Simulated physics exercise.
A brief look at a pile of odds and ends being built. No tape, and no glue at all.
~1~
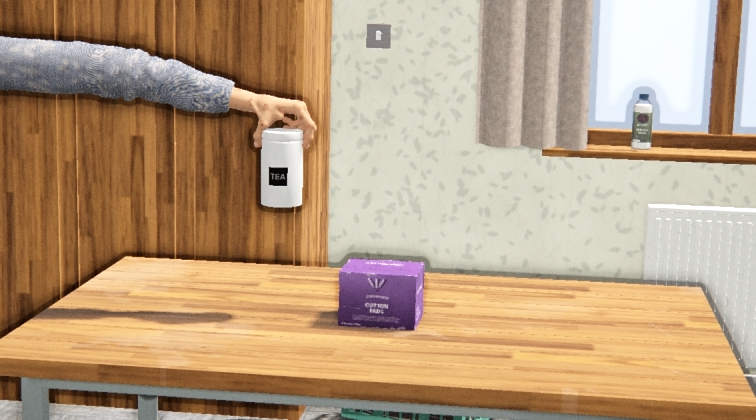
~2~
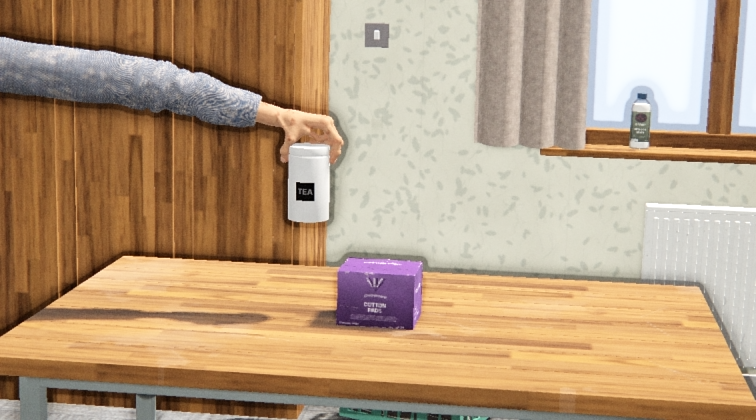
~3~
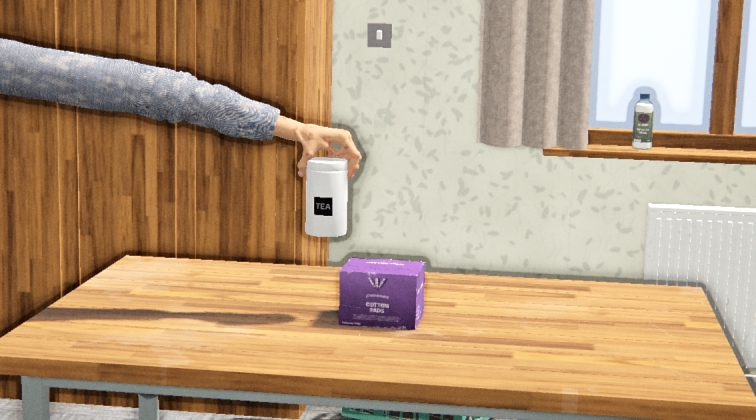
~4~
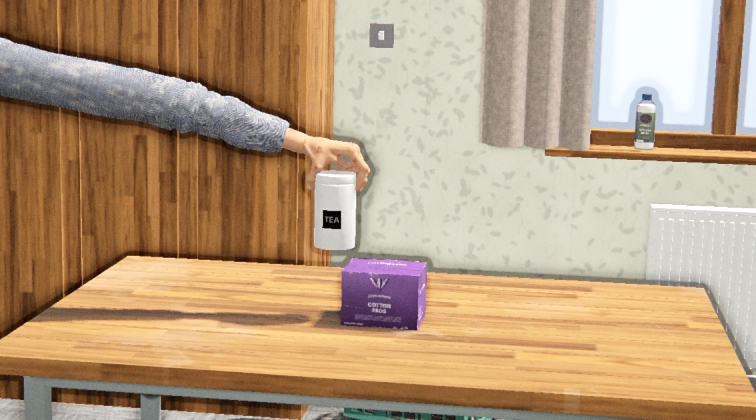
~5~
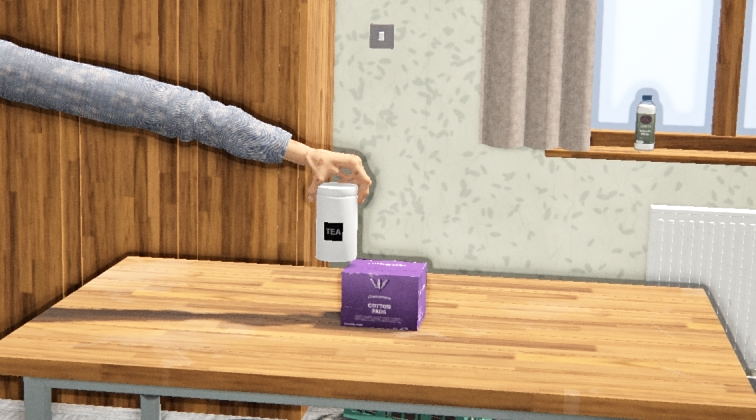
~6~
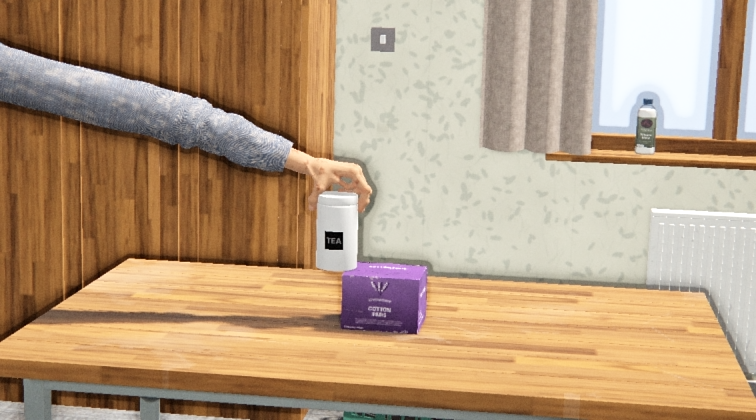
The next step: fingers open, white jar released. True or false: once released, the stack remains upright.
False.
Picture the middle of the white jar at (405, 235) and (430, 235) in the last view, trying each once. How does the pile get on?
Stays standing, then topples over.
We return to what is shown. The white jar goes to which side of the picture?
Leftward.
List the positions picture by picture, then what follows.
The first frame shows still above its spot; white jar (282, 167); purple box (382, 293).
The second frame shows still above its spot; white jar (309, 182); purple box (380, 293).
The third frame shows still above its spot; white jar (327, 196); purple box (383, 293).
The fourth frame shows still above its spot; white jar (335, 210); purple box (385, 293).
The fifth frame shows still above its spot; white jar (337, 222); purple box (385, 294).
The sixth frame shows in place under the hand; white jar (337, 231); purple box (385, 297).
Then, 0.30 s later than the last frame, white jar now fallen.
Then, 0.40 s later than the last frame, things are still on the move.
Then, 1.00 s later than the last frame, nothing new.
When it is over, fallen, white jar; purple box as before. End places, in pixels of the last picture, white jar near (276, 297). The pile gives way.
